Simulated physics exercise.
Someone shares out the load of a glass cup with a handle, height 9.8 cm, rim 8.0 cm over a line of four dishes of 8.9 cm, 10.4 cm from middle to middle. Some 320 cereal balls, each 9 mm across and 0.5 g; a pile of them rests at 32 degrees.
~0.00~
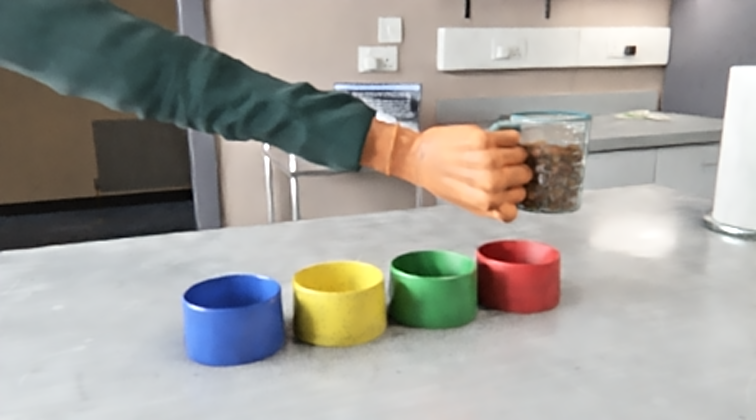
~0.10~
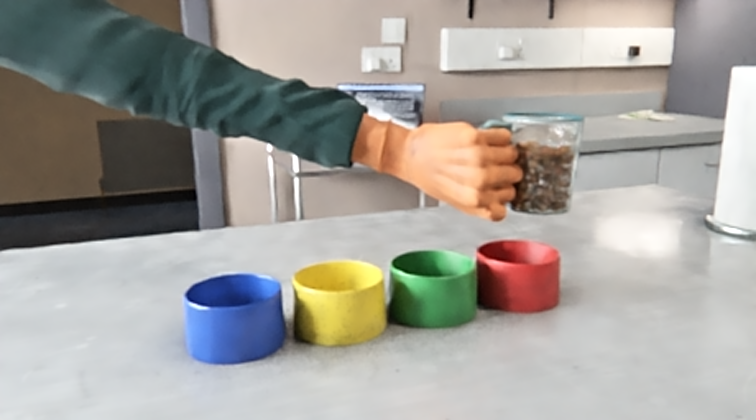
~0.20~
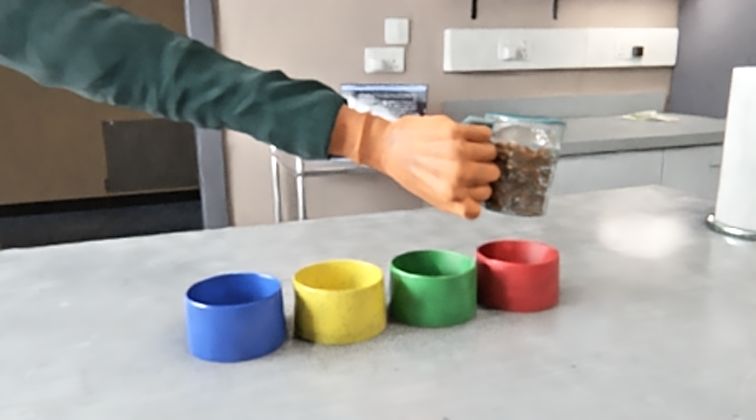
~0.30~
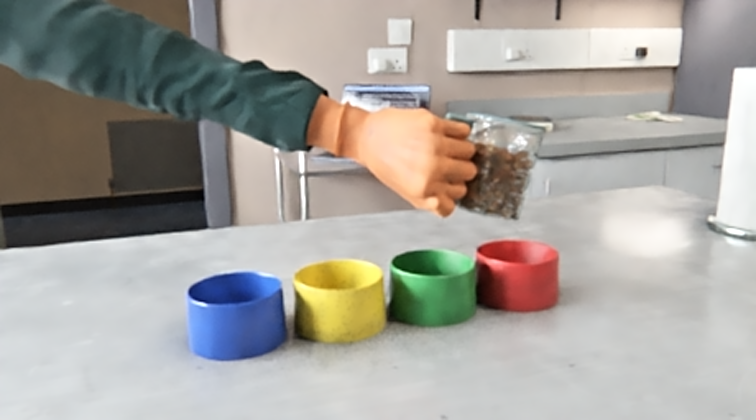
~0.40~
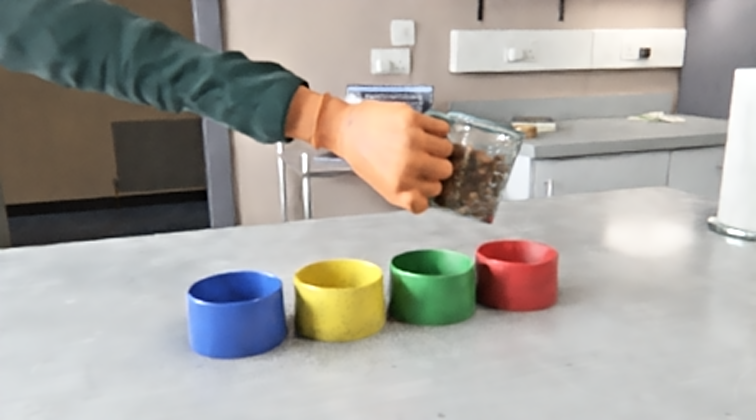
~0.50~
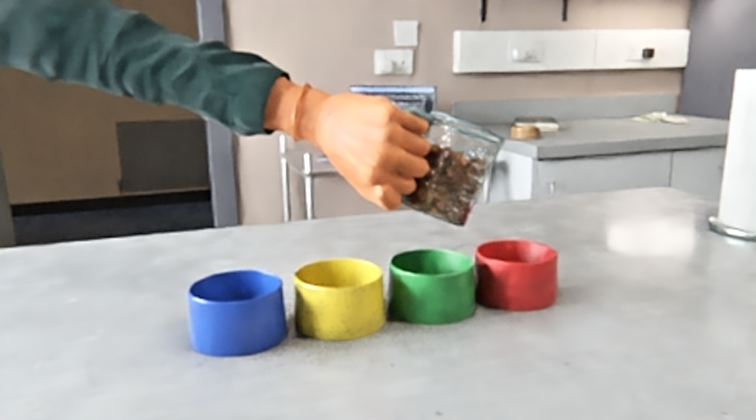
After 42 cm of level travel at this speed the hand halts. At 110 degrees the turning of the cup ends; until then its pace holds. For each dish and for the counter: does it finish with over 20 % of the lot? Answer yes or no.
Red: No, blue: Yes, green: No, yellow: No, counter: No.
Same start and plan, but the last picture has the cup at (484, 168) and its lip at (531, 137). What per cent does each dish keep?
Red 0, blue 90, green 0, yellow 0.
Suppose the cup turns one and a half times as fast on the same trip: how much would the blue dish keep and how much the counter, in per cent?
Blue 100; counter 0.
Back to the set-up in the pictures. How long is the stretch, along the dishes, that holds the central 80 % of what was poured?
Some 5 cm.
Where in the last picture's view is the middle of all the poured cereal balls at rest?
At about (238, 306).
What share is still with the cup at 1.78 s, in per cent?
Roughly 100 per cent.
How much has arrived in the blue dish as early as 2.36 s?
About 45 per cent by then.
After 1.27 s, tilt 64 degrees; cup holds 100 %.
After 1.78 s, tilt 91 degrees; cup holds 100 %.
Then, at 2.36 s, tilt 110 degrees; cup holds 50 %, blue 45 %.
In the end, at 3.7 s, red 0 %, blue 100 %, green 0 %, yellow 0 %, counter 0 %.
